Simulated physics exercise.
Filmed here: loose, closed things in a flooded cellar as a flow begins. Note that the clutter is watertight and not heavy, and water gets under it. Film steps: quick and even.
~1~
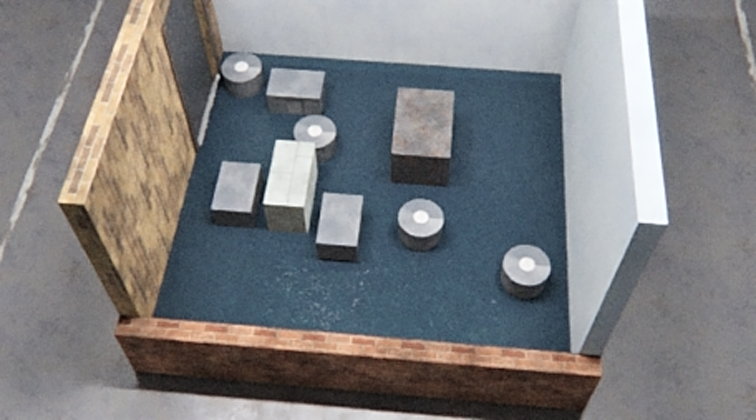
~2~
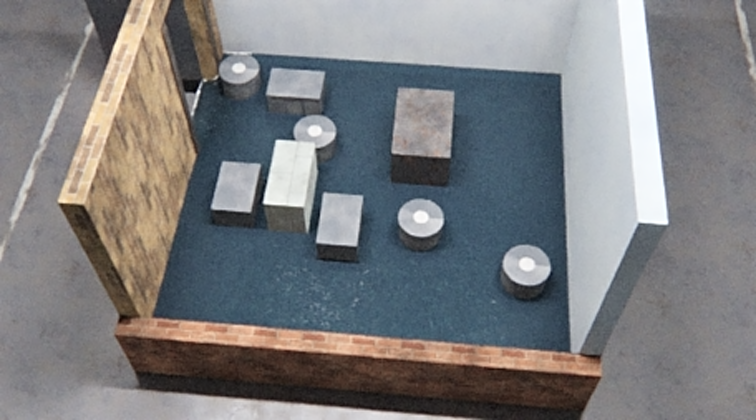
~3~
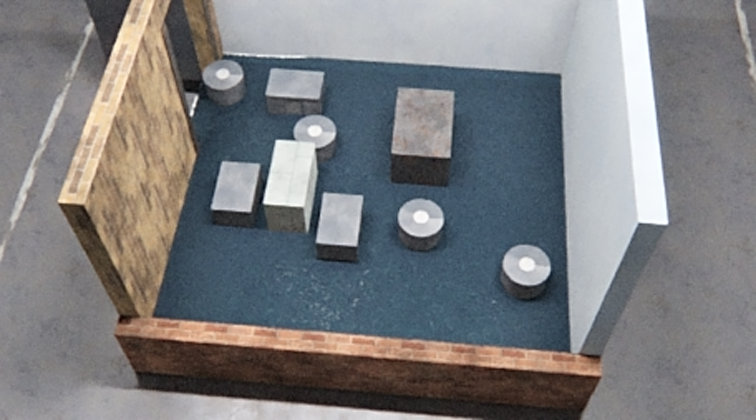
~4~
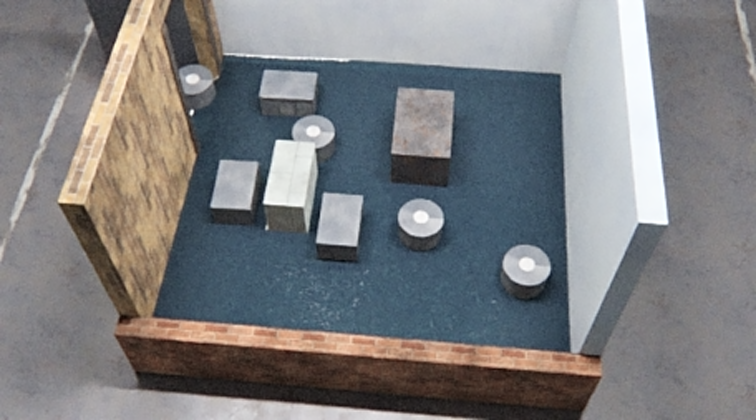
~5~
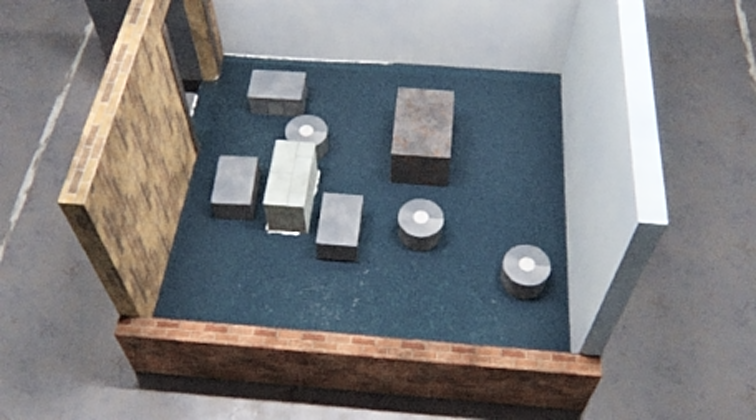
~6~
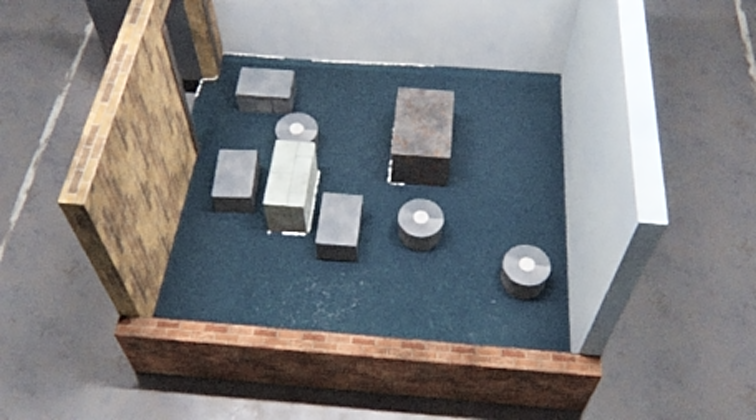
A walled enclosure with a dark blue floor held grey boxes and round tubs; a gap opened at back left, a tub slid left out of sight, then a nearby box and tub drifted left.
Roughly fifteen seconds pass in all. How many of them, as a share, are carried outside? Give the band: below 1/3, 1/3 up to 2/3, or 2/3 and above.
Band: 1/3 up to 2/3.
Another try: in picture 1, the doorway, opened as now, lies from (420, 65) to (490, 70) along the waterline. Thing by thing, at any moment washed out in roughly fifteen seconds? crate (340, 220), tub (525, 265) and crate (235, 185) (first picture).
Per item as listed - not lost, not lost, not lost.
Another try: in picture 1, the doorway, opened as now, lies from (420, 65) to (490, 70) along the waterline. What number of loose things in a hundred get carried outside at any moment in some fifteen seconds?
30 per cent.
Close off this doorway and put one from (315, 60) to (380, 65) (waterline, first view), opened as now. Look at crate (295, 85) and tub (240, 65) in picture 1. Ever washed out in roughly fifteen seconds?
Taking them in order, the first one gets swept away while the second one gets swept away.
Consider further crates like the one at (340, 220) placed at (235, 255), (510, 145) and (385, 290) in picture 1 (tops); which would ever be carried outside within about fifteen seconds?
Taking them in turn: Flushed away, held back and held back.
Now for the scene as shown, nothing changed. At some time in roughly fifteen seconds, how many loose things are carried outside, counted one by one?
I make it 4 in total.
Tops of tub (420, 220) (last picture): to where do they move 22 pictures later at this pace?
It should be near (371, 195).
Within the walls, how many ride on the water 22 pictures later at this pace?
Number: 3.
A moment on, 1 of 7 are out; 6 afloat.
Next, 4 of 7 are out; 3 afloat.
Later, 4 of 7 are out; 3 afloat.
In the end, 4 of 7 are out; 3 afloat.
